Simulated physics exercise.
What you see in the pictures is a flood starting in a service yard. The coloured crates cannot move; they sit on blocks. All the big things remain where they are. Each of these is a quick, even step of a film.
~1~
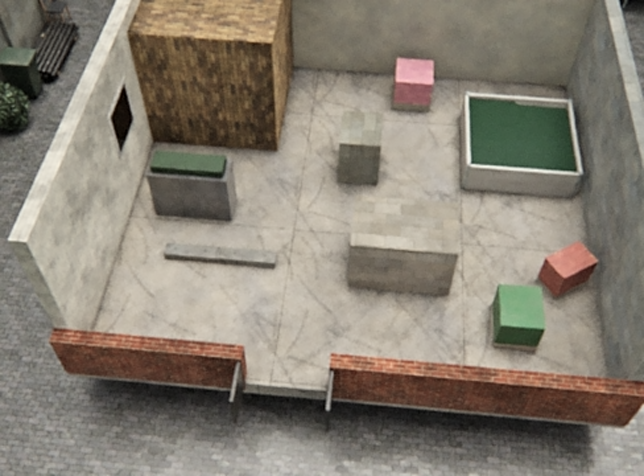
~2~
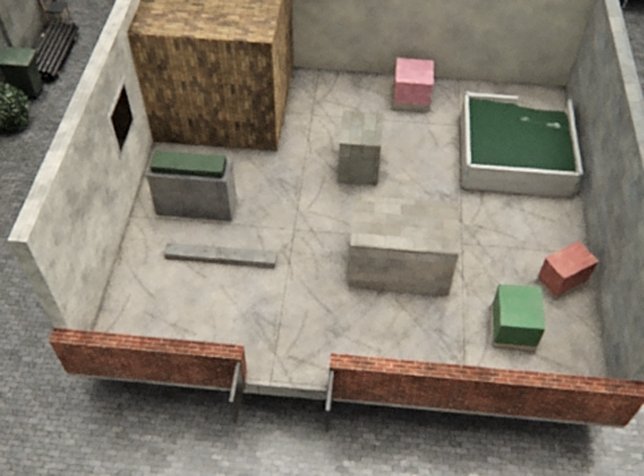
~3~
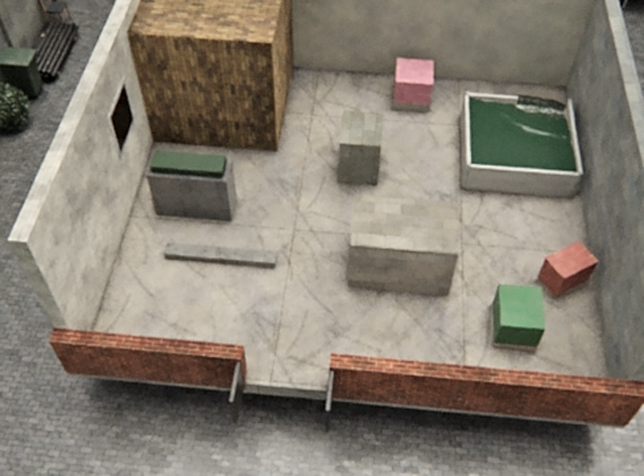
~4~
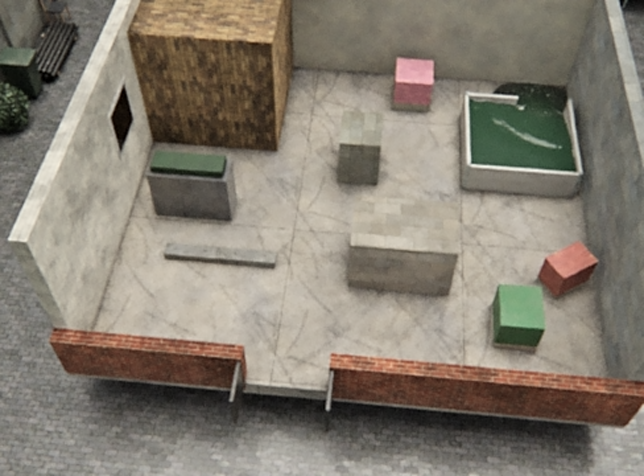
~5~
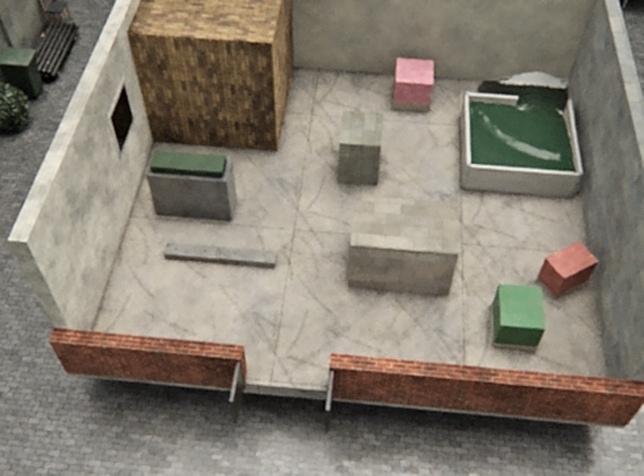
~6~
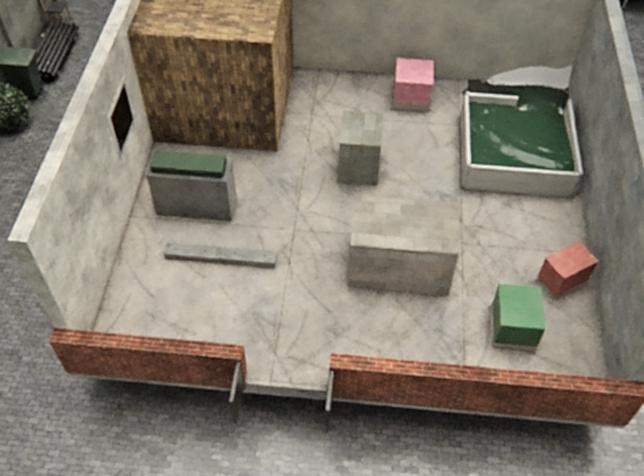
Green water in the low-walled tank at the right began to slosh, then poured out over the far side, and a dark wet patch spread along the ground behind it toward the left.
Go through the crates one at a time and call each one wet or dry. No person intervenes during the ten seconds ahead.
The pink crate is wet. The green crate is dry. The red crate is wet.
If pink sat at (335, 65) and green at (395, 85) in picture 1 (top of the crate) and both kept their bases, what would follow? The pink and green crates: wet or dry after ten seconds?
The pink one is reached, the green one is reached.
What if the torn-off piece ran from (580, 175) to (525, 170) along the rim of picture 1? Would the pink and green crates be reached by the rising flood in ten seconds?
The pink one is not reached; the green one is reached.
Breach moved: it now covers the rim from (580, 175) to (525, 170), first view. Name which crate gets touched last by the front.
The one in pink.
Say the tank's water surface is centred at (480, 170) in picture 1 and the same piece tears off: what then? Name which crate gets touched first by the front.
It is the pink-painted one.
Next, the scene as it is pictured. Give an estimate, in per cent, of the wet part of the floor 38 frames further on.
It comes out near 50 percent.
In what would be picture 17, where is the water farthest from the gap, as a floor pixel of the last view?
The wet edge reaches furthest near (345, 73).
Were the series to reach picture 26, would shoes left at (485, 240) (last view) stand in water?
Answer: No flooding.
A moment on, water covers 5 % of the floor; the pink crate water round its plinth, the green crate not reached, the red crate not reached.
Next, water covers 10 % of the floor; the pink crate water round its plinth, the green crate not reached, the red crate not reached.
Then, water covers 25 % of the floor; the pink crate water round its plinth, the green crate not reached, the red crate water round its plinth.
Later, water covers 50 % of the floor; the pink crate water round its plinth, the green crate water round its plinth, the red crate water round its plinth.
In the end, water covers 80 % of the floor; the pink crate was topped, the green crate stayed above the water, the red crate was topped.
